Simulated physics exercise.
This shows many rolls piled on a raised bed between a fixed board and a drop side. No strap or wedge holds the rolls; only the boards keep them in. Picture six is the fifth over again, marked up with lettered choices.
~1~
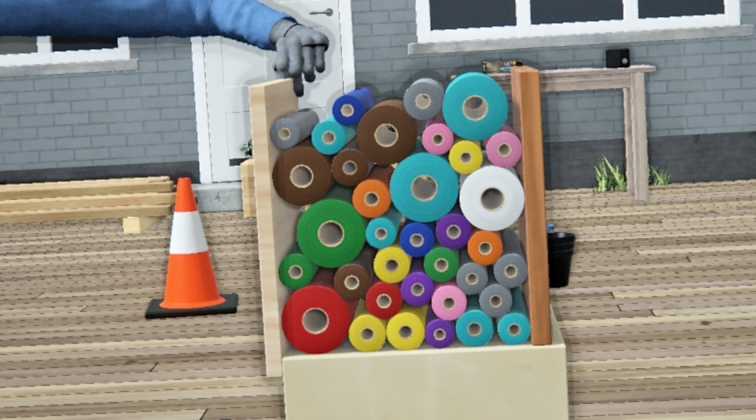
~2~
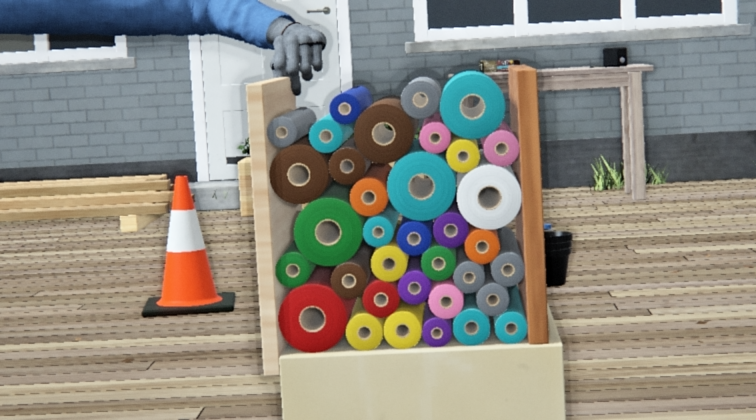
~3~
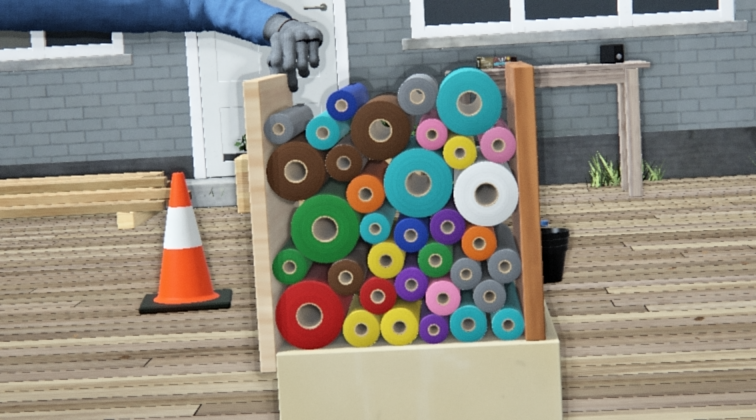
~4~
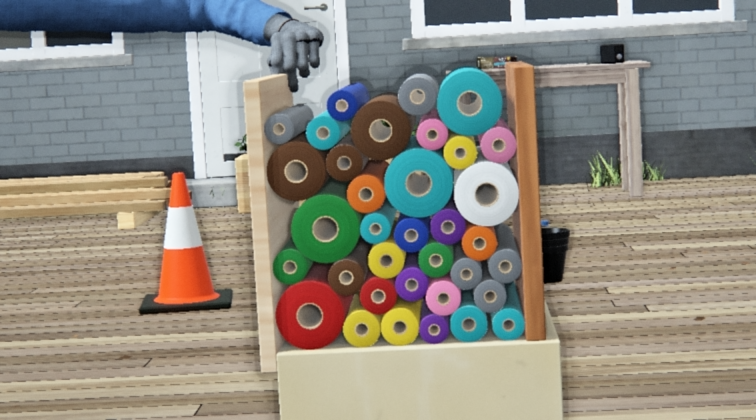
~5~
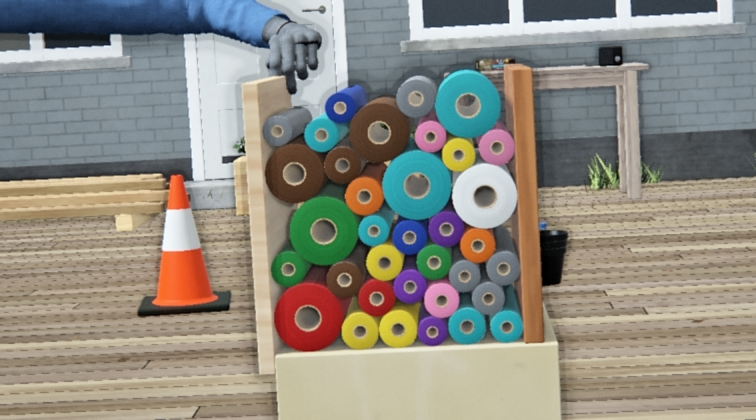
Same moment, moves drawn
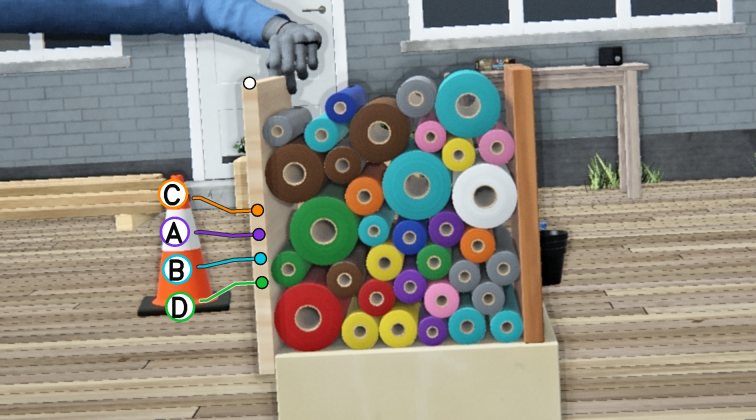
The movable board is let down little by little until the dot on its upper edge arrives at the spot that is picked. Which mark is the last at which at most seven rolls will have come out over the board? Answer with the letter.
It can be let down to D.
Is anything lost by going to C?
Yes.
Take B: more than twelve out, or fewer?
At B, fewer than twelve.
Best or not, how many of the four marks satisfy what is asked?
Four of them.
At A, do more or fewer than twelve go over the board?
It loses fewer than twelve.
On the marked copy, A at (259, 235); B at (260, 258); C at (257, 210); D at (262, 283); the white dot at (250, 83).
Following D. Soon after the start, top of the board (264, 166).
Later, top of the board (270, 258).
In the end, top of the board (271, 281), about four out over the board.
As for the rest, A three out over the board; B about four out over the board; C one out over the board.
